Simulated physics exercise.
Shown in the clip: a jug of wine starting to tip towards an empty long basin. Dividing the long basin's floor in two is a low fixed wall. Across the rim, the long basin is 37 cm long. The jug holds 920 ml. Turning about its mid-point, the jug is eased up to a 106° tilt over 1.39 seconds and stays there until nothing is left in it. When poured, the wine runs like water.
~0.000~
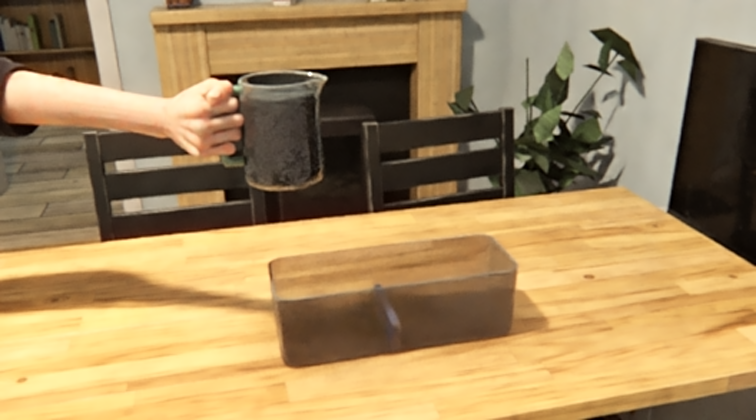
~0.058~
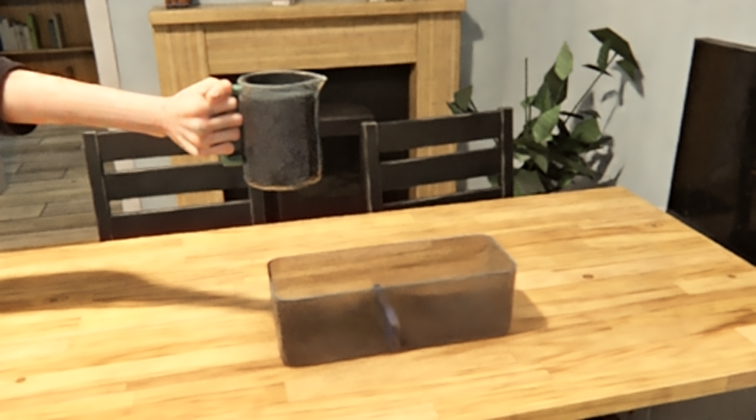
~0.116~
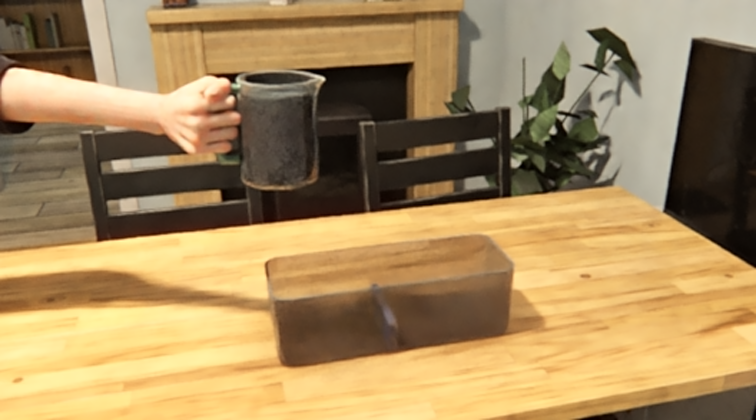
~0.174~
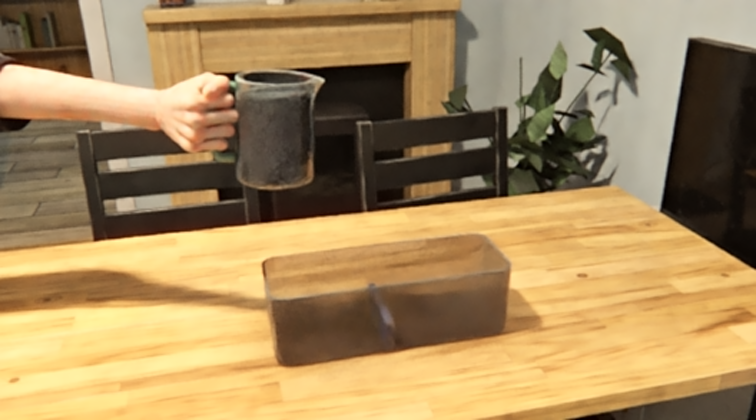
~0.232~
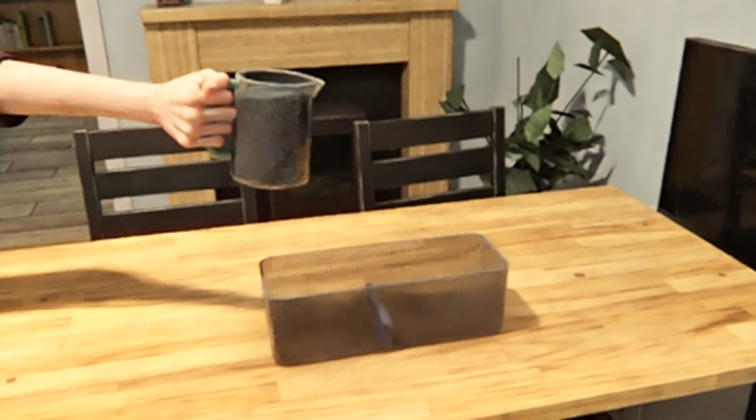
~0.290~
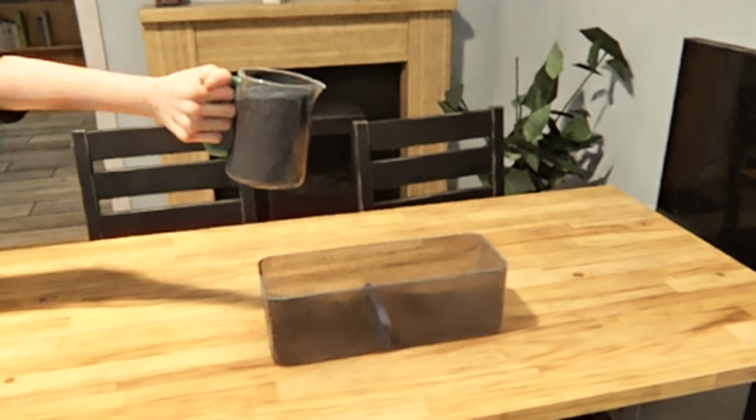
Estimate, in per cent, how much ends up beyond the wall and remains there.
Roughly 87 % ends up beyond the wall.
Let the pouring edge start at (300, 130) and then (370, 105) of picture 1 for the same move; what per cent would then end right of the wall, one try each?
Roughly 15 per cent the first time and 95 per cent the second.
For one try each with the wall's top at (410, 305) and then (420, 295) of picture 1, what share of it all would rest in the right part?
It comes to 45 per cent, and then 15 per cent.
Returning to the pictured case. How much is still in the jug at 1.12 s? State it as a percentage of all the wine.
Close to 40 percent of the total.
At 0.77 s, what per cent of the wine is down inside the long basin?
Near 1 in a hundred.
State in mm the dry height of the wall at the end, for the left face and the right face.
Left roughly 40 mm; right roughly 10 mm.
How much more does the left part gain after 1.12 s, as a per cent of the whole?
Around 10 in a hundred.
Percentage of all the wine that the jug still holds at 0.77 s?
I reckon about 88 in a hundred is still held.
Then, 0.77 s in, the tilt is 62° and 87 per cent is still to pour, 0 is left of the wall and 1 right of it.
Then, 1.12 s in, the tilt is 97° and 40 per cent is still to pour, 1 is left of the wall and 32 right of it.
Then, 1.49 s in, the tilt is 106° and 5 per cent is still to pour, 4 is left of the wall and 81 right of it.
Then, 1.89 s in, the tilt is 106° and 0 per cent is still to pour, 9 is left of the wall and 88 right of it.
Finally, 11 per cent lies left of the wall, 87 right of it and 2 outside.
